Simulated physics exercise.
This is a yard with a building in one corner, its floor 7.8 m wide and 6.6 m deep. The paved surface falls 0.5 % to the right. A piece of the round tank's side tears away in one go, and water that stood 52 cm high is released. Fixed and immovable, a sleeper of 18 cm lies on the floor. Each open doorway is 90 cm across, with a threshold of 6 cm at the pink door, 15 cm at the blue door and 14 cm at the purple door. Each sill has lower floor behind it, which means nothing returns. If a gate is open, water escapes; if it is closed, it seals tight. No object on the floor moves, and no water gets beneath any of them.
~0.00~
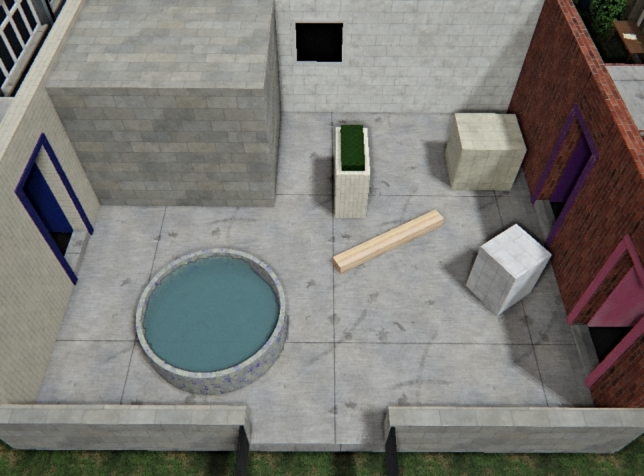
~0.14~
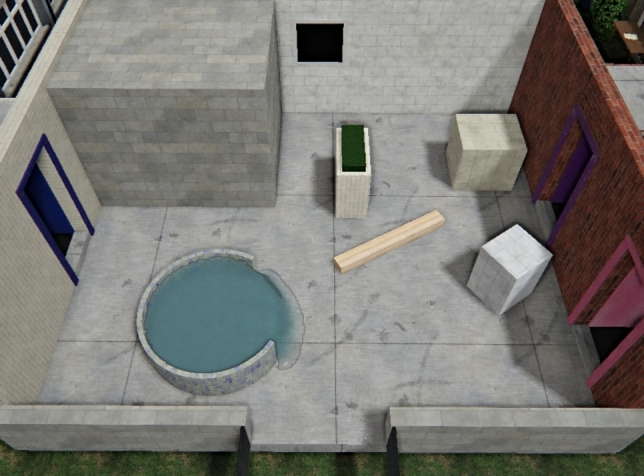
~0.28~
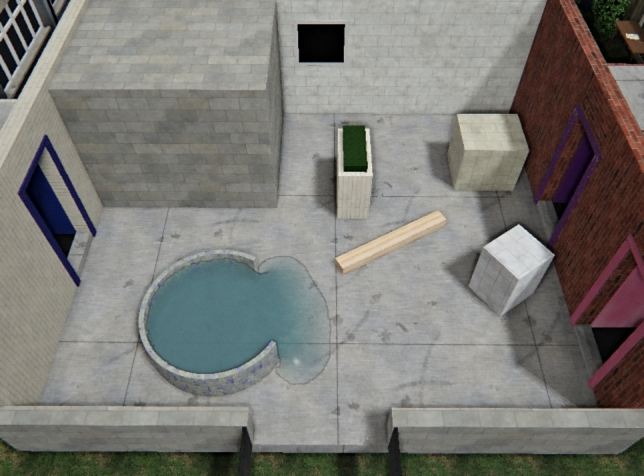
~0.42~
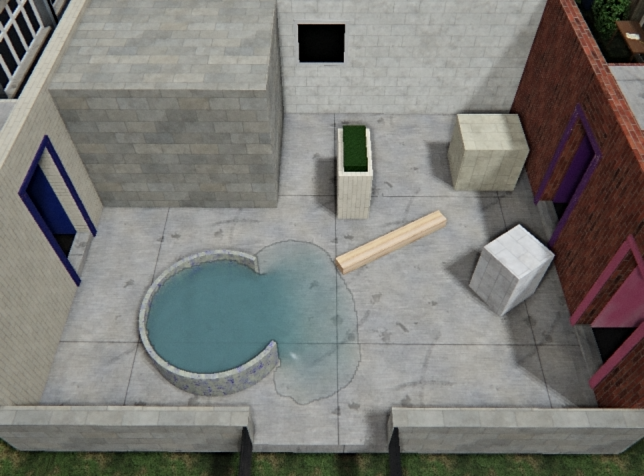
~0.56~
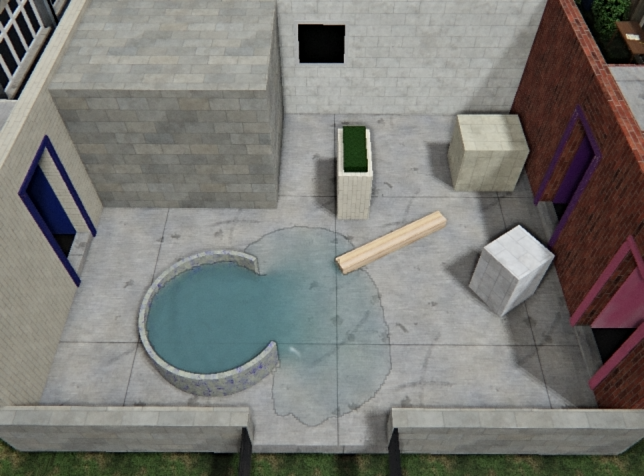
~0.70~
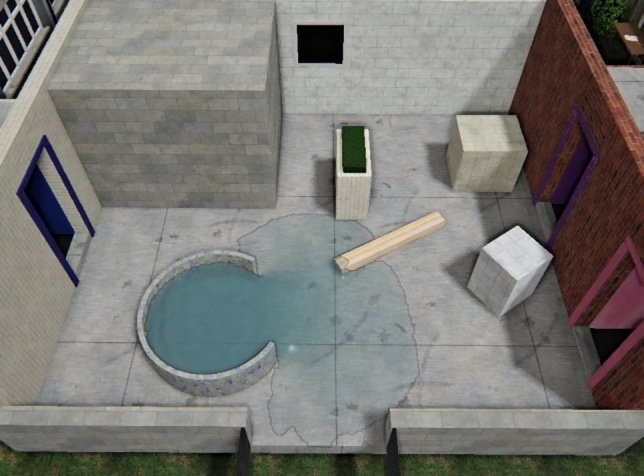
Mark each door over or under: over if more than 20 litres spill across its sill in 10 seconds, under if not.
Pink door over, blue door under, purple door under.
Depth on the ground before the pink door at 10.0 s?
Around 5.5 cm deep.
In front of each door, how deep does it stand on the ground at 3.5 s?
In cm: Pink 16, blue 0, purple 14.
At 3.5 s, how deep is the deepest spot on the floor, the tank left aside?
Max around 21 cm.
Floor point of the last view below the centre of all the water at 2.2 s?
About (334, 306).
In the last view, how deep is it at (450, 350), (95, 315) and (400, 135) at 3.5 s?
Spot one 3 cm, spot two 0 cm, spot three 1 cm.
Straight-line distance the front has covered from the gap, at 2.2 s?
It comes to some 4.8 metres.
After 1.4 s water covers 30 % of the floor and is deepest (24 cm) near (333, 266); pink door not reached, blue door not reached, purple door not reached.
After 2.2 s water covers 45 % of the floor and is deepest (23 cm) near (467, 295); pink door 12 cm at the sill, 0 L in, blue door not reached, purple door 5 cm at the sill, 0 L in.
After 3.5 s water covers 55 % of the floor and is deepest (21 cm) near (592, 417); pink door 16 cm at the sill, 63 L in, blue door not reached, purple door 14 cm at the sill, 3 L in.
After 6.0 s water covers 65 % of the floor and is deepest (12 cm) near (488, 195); pink door 10 cm at the sill, 125 L in, blue door not reached, purple door 9 cm at the sill, 4 L in.
After 10.0 s water covers 75 % of the floor and is deepest (8 cm) near (449, 195); pink door 5 cm at the sill, 142 L in, blue door not reached, purple door 6 cm at the sill, 4 L in.
